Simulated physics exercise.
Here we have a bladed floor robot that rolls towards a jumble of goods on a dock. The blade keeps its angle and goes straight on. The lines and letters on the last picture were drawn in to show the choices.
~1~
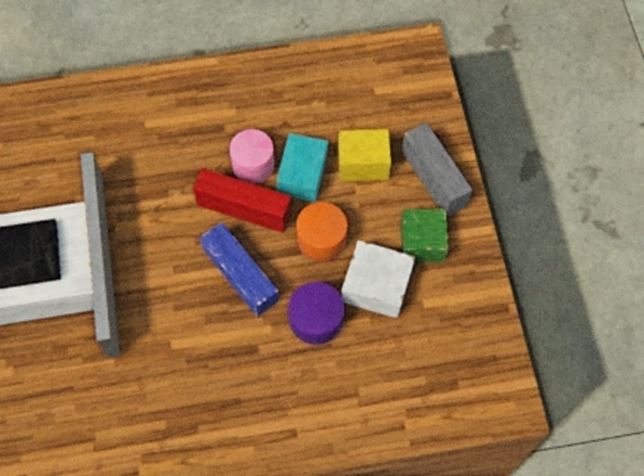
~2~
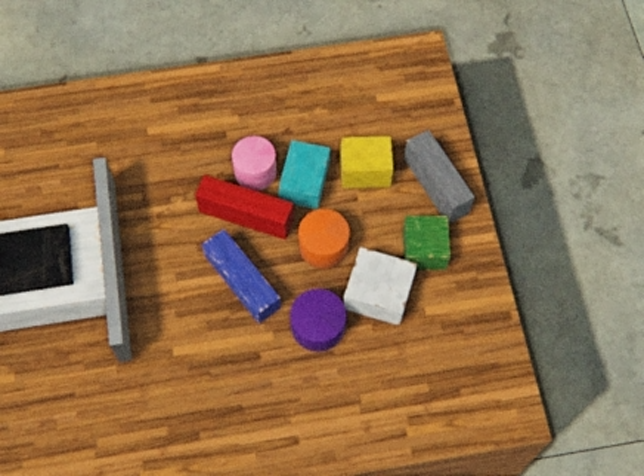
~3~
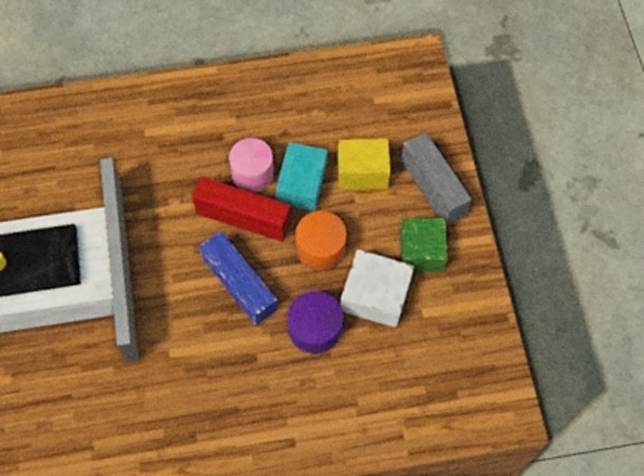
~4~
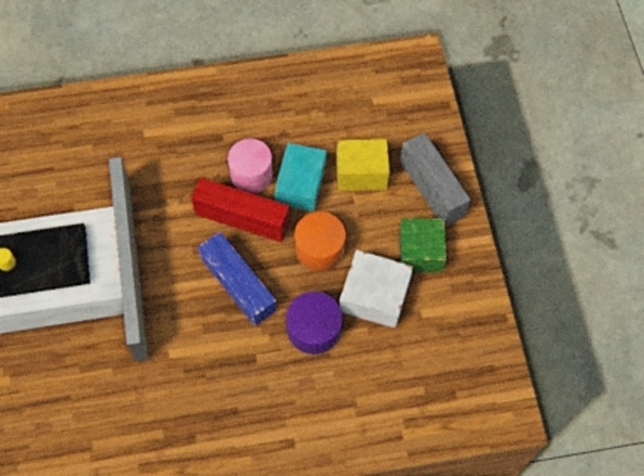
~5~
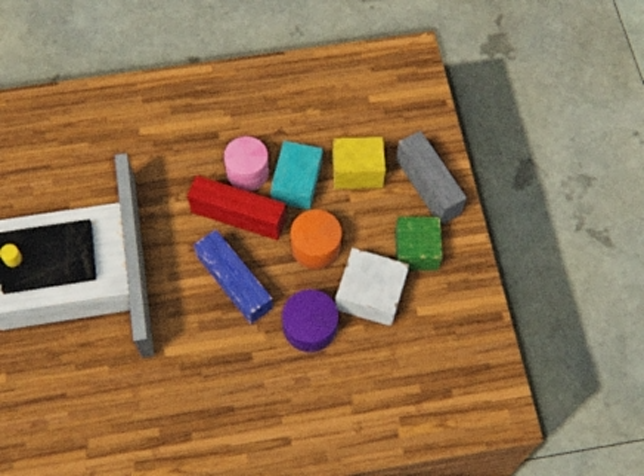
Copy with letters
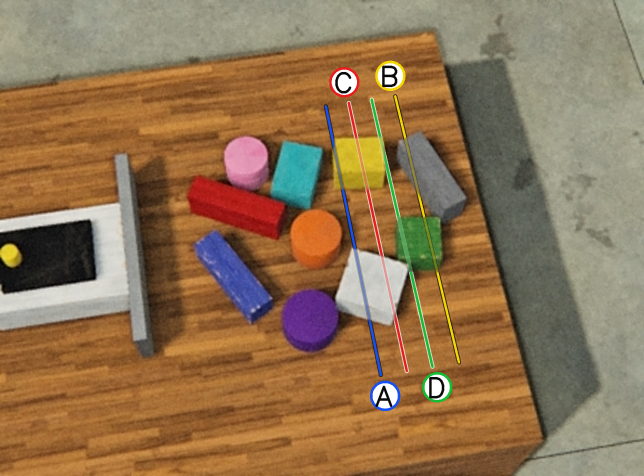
On a wooden platform above a grey floor, a white machine with a flat grey blade crept right toward a cluster of colourful blocks and round pieces, which stayed grouped with a gap still between them.
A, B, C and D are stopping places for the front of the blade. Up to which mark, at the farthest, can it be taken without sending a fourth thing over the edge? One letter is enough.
At B, and not beyond.
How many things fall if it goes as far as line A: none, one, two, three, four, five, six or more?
By then, none.
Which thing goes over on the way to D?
The green crate goes over.
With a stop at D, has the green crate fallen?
By then, yes.
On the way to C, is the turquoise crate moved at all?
Yes.
On the copy, A at (352, 232); B at (425, 221); C at (376, 229); D at (400, 225).
On B. First, robot (165, 238); pink canister (264, 150); turquoise crate (305, 170).
Then, robot (272, 222); grey bar (451, 174); green crate (453, 241).
Finally, robot (353, 210); grey bar over the edge; green crate over the edge; two fallen.
By contrast, A is within the limit but short; C is within the limit but short; D is within the limit but short.
